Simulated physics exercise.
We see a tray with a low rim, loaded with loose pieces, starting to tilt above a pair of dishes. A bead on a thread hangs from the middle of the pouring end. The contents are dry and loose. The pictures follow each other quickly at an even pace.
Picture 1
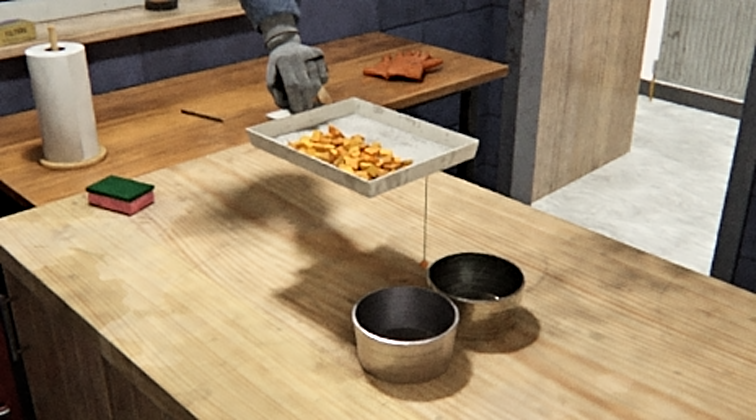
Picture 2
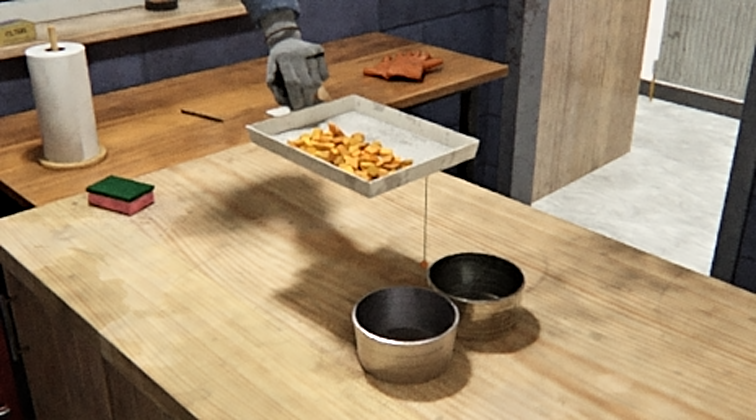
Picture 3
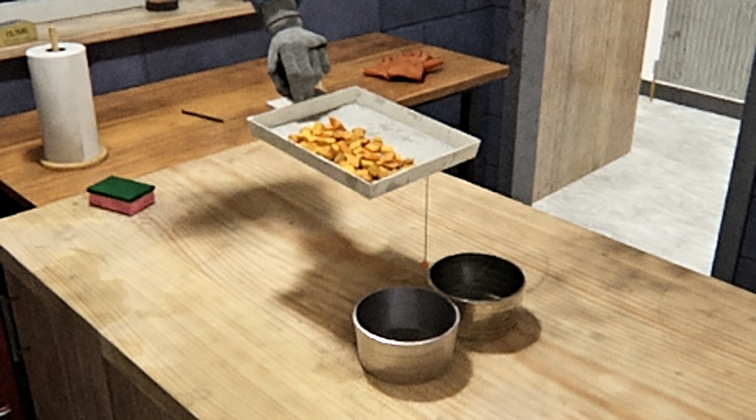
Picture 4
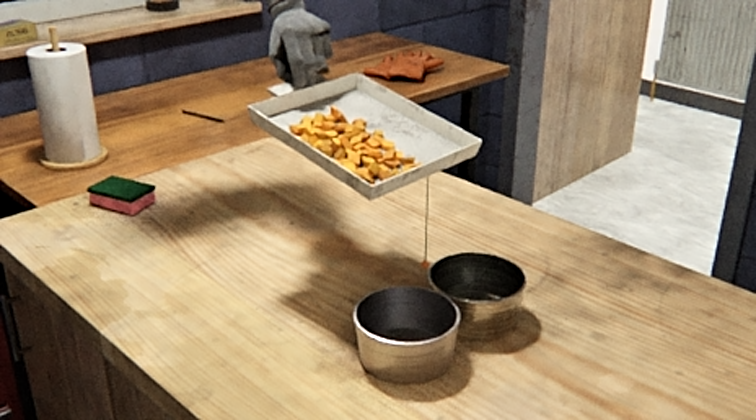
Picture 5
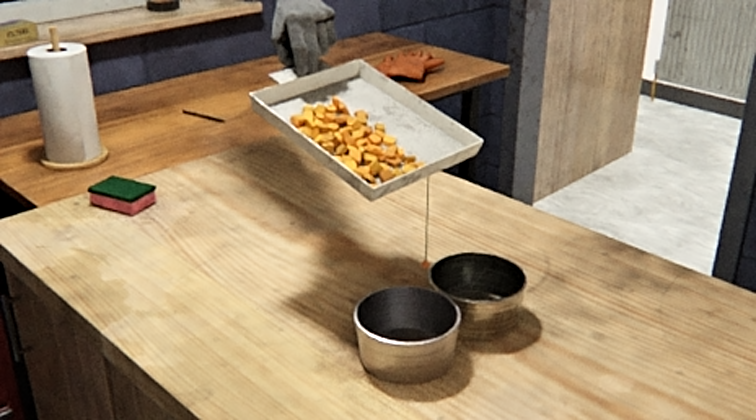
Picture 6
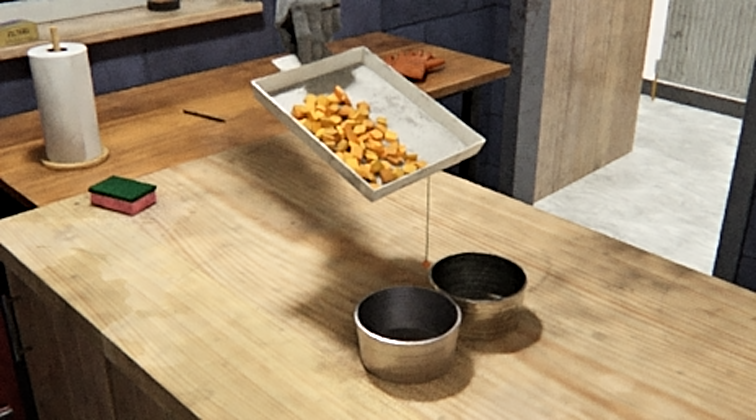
The clip opens on a gloved hand behind a shallow, pale tray of small golden pieces, nearly level above two round metal dishes on a wooden counter. The tray's far end then rises steadily, tilting its near edge downward, while the pieces remain heaped inside and the dishes stay still.
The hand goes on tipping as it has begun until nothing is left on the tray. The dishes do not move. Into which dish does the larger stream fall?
Fuller: The left dish.
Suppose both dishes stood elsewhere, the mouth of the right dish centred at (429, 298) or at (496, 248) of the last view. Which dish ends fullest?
One: The right-hand dish. Two: Left.
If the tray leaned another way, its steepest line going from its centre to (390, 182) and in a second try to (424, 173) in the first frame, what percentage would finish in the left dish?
First some 100, then 50 per cent.
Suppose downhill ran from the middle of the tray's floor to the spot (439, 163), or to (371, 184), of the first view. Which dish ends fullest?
The first try: The right dish. The second: Left.
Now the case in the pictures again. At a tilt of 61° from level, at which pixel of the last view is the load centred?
Close to (386, 149).
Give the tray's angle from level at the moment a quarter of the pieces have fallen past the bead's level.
Around 95° of tilt.
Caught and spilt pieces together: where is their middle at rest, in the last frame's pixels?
At about (416, 349).
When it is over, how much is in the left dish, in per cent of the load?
About 90 per cent.
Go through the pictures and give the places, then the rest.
Corners of the pouring end near (370, 180) and (475, 140), level; middle of the load near (346, 157), small crackers; left dish near (443, 352); right dish near (512, 311); bead on its thread near (424, 264), in the first frame.
Corners of the pouring end near (370, 181) and (475, 140), level; middle of the load near (346, 156), in the second frame.
Corners of the pouring end near (371, 182) and (476, 140), tipped barely, lowest at the left corner; middle of the load near (347, 152), in the third frame.
Corners of the pouring end near (372, 184) and (478, 140), tipped a little, lowest at the left corner; middle of the load near (348, 147), in the fourth frame.
Corners of the pouring end near (374, 186) and (479, 140), tipped a little, lowest at the left corner; middle of the load near (349, 142), in the fifth frame.
Corners of the pouring end near (375, 188) and (481, 139), tipped clearly, lowest at the left corner; middle of the load near (351, 136); left dish near (445, 352); right dish near (515, 311), in the sixth frame.
Shortly afterwards, tray tipped steeply; the whole lot on the tray.
Next, tray tipped right over; near half on the tray; near a third in the left dish; a little outside both; a little in the air.
Some moments later, tray tipped past a quarter turn; the bulk in the left dish; a little in the right dish; a little outside both.
In the end, tray tipped past a quarter turn; the bulk in the left dish; a little in the right dish; a little outside both.
